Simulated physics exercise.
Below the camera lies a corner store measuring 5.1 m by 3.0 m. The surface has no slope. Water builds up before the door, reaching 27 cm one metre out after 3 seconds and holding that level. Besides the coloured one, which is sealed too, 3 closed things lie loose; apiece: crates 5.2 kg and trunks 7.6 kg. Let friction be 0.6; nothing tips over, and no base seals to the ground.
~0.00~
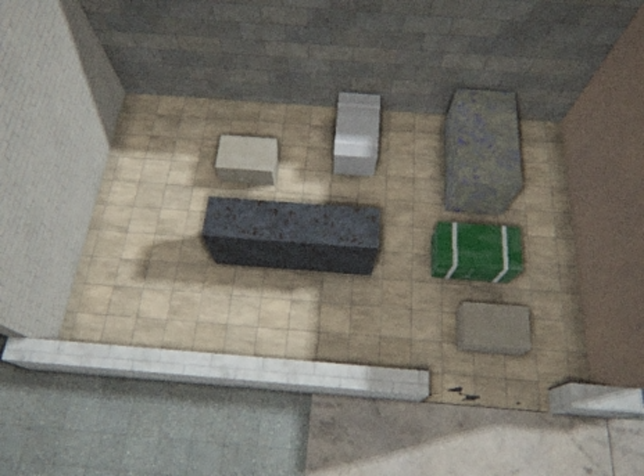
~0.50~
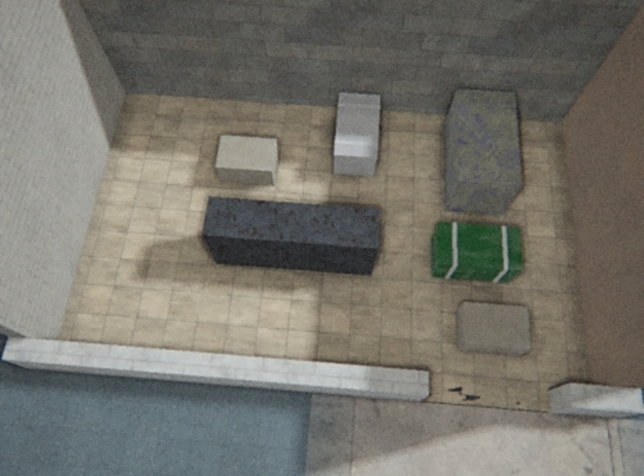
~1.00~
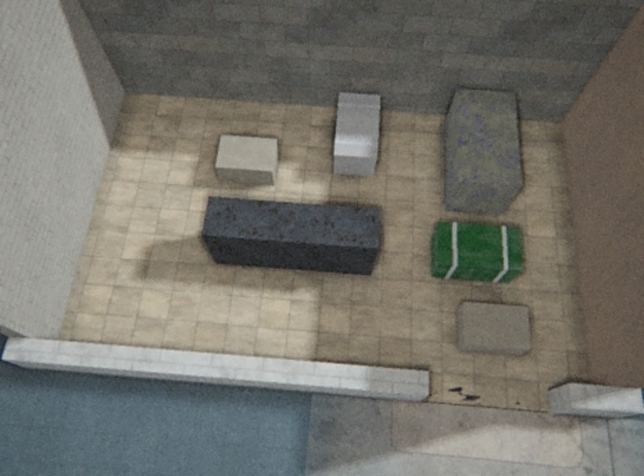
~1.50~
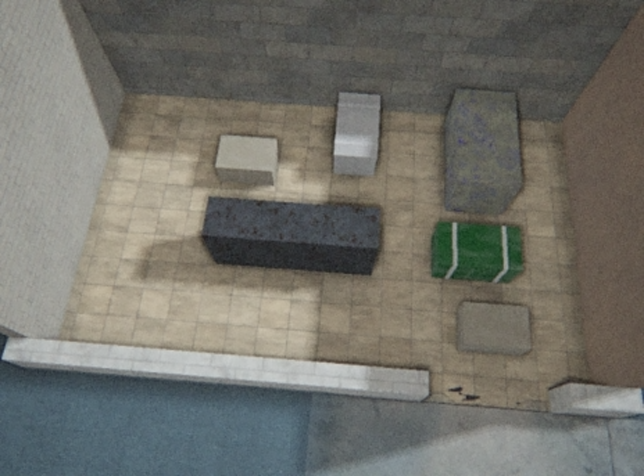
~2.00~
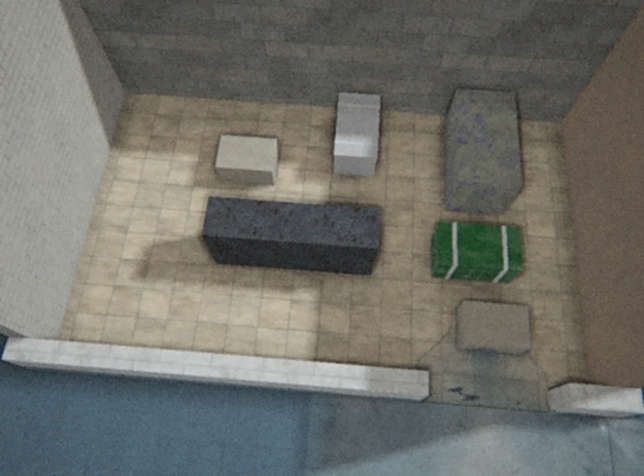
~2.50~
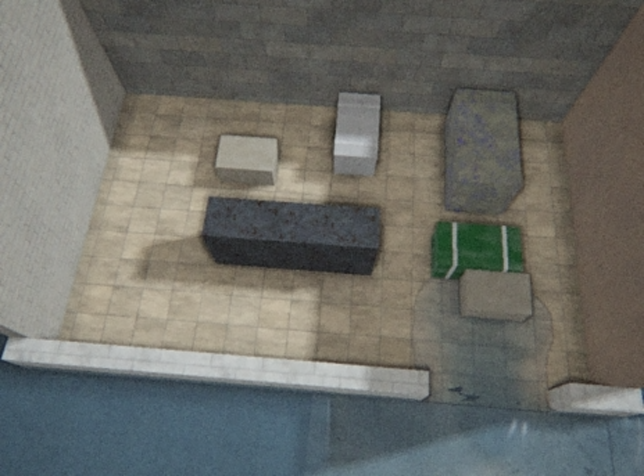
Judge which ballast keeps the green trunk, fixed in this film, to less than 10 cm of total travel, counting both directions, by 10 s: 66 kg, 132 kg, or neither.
Judgement: Only 132 kg does it.
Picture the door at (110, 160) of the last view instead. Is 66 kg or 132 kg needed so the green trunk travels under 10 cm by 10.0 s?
Then the lighter mass suffices.
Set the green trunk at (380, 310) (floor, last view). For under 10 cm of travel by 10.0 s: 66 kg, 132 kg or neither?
Here the lighter suffices.
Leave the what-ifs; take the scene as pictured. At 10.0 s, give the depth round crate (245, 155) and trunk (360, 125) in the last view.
Depth approx. 8 cm / 11 cm.
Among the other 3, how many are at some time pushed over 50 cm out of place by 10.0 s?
It adds up to 3.
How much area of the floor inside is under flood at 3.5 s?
Around 3.5 m2 of it.
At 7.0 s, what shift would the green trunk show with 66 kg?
Close to 30 centimetres.
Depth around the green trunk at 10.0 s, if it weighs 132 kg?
Close to 17 cm deep.
After 3.5 s the green trunk would be 1 cm from its start with 66 kg and 0 cm from its start with 132 kg; 8 cm of water round it then.
After 4.5 s the green trunk would be 19 cm from its start with 66 kg and 0 cm from its start with 132 kg; 8 cm of water round it then.
After 7.0 s the green trunk would be 26 cm from its start with 66 kg and 0 cm from its start with 132 kg; 11 cm of water round it then.
After 10.0 s the green trunk would be 75 cm from its start with 66 kg and 0 cm from its start with 132 kg; 17 cm of water round it then.
